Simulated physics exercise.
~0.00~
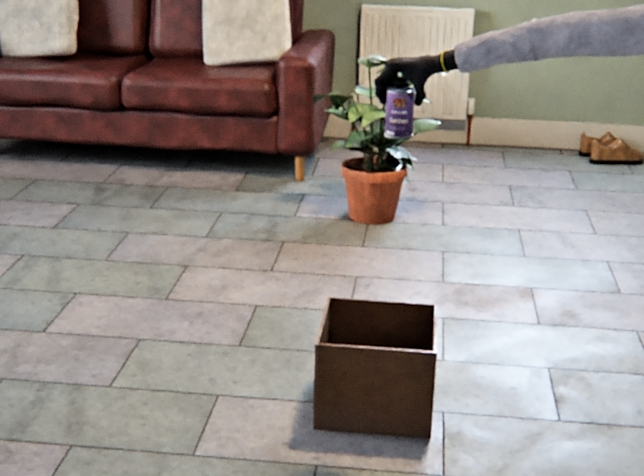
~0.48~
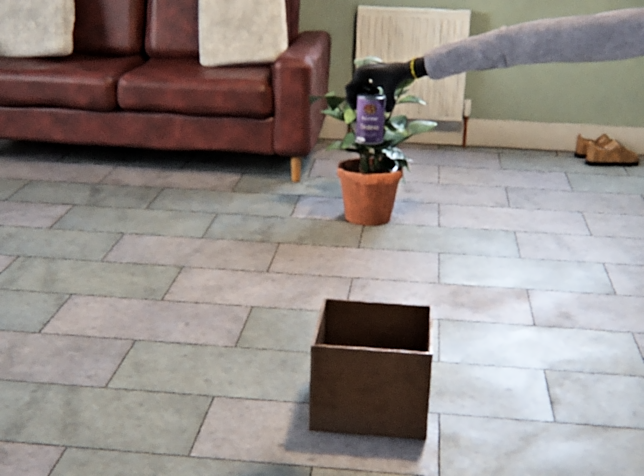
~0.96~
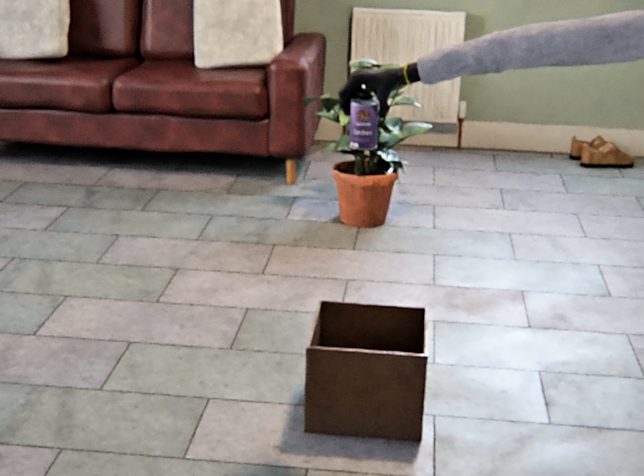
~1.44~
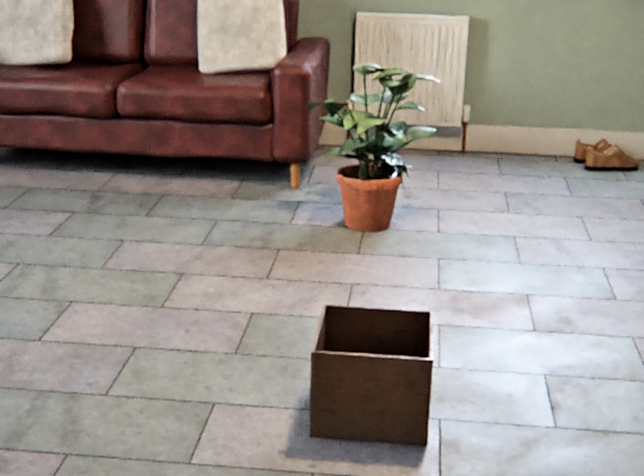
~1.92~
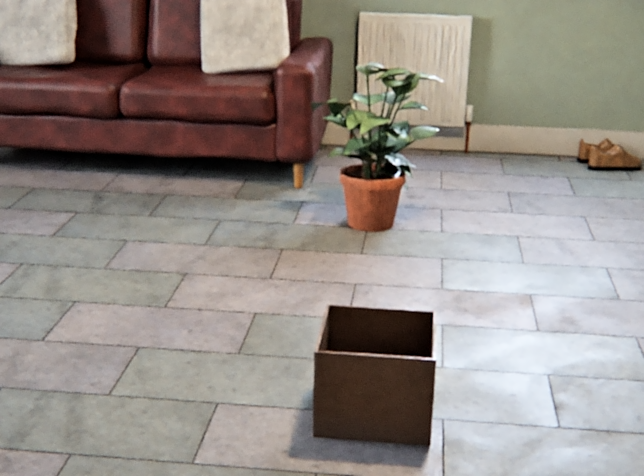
Black-gloved hand holding a purple tin high above an open brown box, shifting left and dropping it inside, out of sight.
